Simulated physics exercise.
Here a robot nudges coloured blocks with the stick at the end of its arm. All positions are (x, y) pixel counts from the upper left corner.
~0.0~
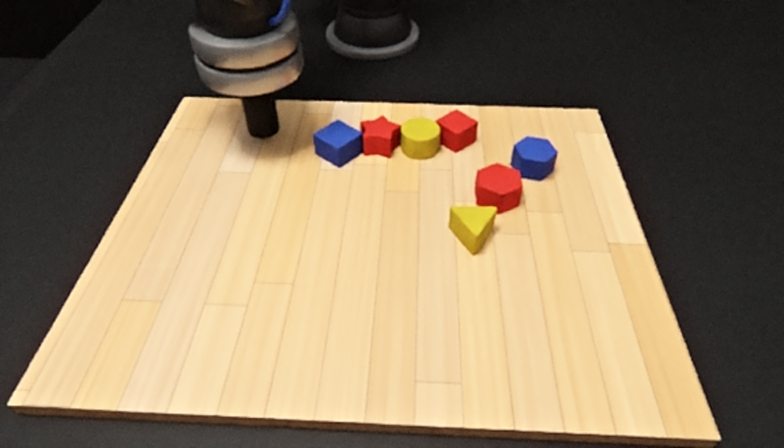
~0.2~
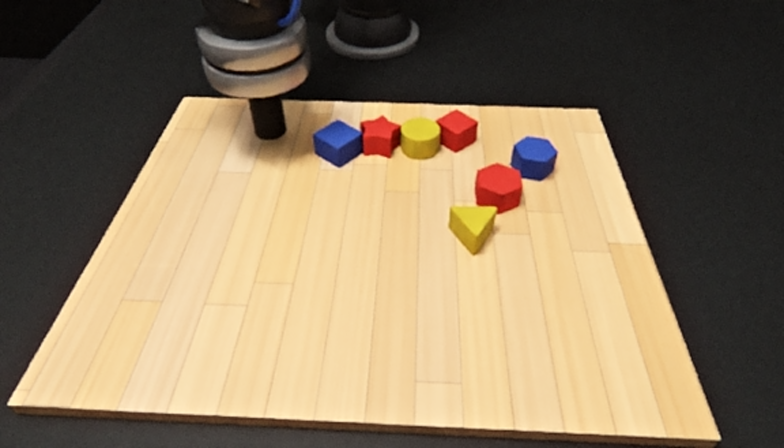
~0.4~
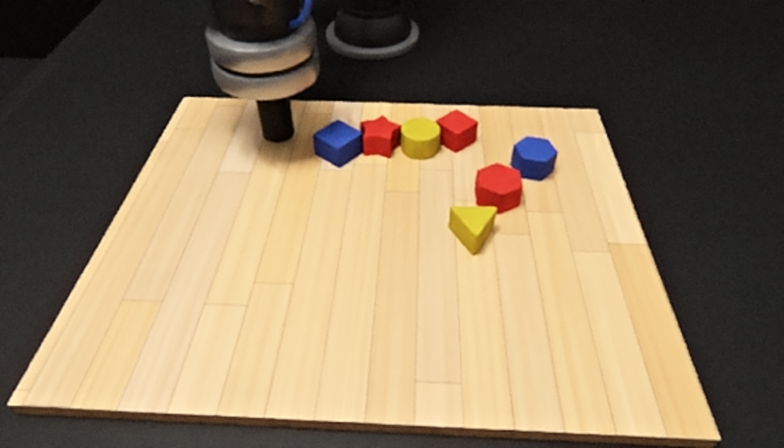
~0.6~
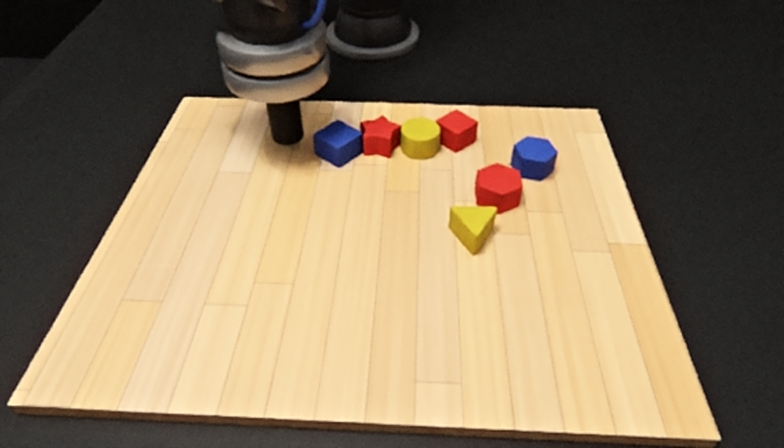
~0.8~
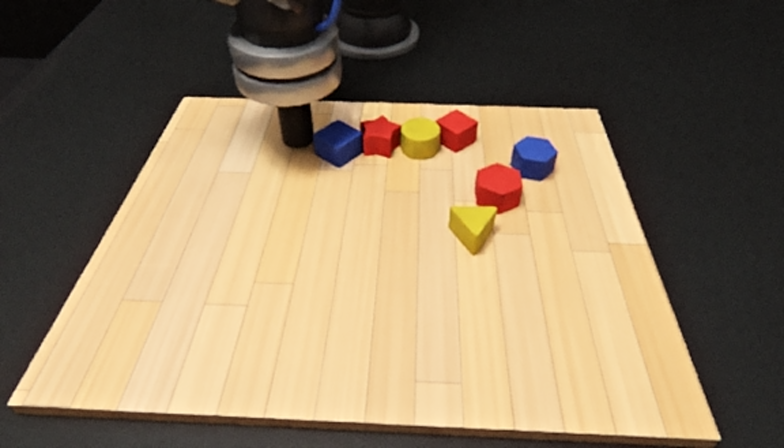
On a wooden board, a robot's stick moves slightly right toward a still blue block.
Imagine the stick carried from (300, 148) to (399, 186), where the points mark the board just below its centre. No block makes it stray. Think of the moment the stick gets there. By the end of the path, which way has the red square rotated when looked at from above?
It spins clockwise.
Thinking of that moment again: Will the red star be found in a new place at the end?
Final answer: Yes.
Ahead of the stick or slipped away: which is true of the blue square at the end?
As far as I can tell, the blue square has dropped away to the side or behind.
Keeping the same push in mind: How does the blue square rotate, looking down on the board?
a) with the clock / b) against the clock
Letter b.
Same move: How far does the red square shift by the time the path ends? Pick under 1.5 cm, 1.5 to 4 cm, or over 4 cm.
Offset: 1.5 to 4 cm.
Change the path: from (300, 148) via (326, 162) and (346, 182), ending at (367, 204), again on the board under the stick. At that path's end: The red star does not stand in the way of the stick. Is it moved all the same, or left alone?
Once the stick is done, the red star is in a new spot.
On the path given first. One third of the way, stick (331, 152); blue square (365, 139), turned 50° anticlockwise; red star (394, 123), turned 15° anticlockwise; yellow cylinder (429, 127); red square (461, 119).
Two thirds of the way, stick (364, 164); blue square (398, 143), turned 85° anticlockwise; red star (404, 120), turned 55° anticlockwise; yellow cylinder (445, 121); red square (480, 116), turned 20° clockwise.
At the end, stick (399, 177); blue square (408, 143), turned 100° anticlockwise; red star (405, 120), turned 65° anticlockwise; yellow cylinder (446, 120); red square (480, 116), turned 20° clockwise.
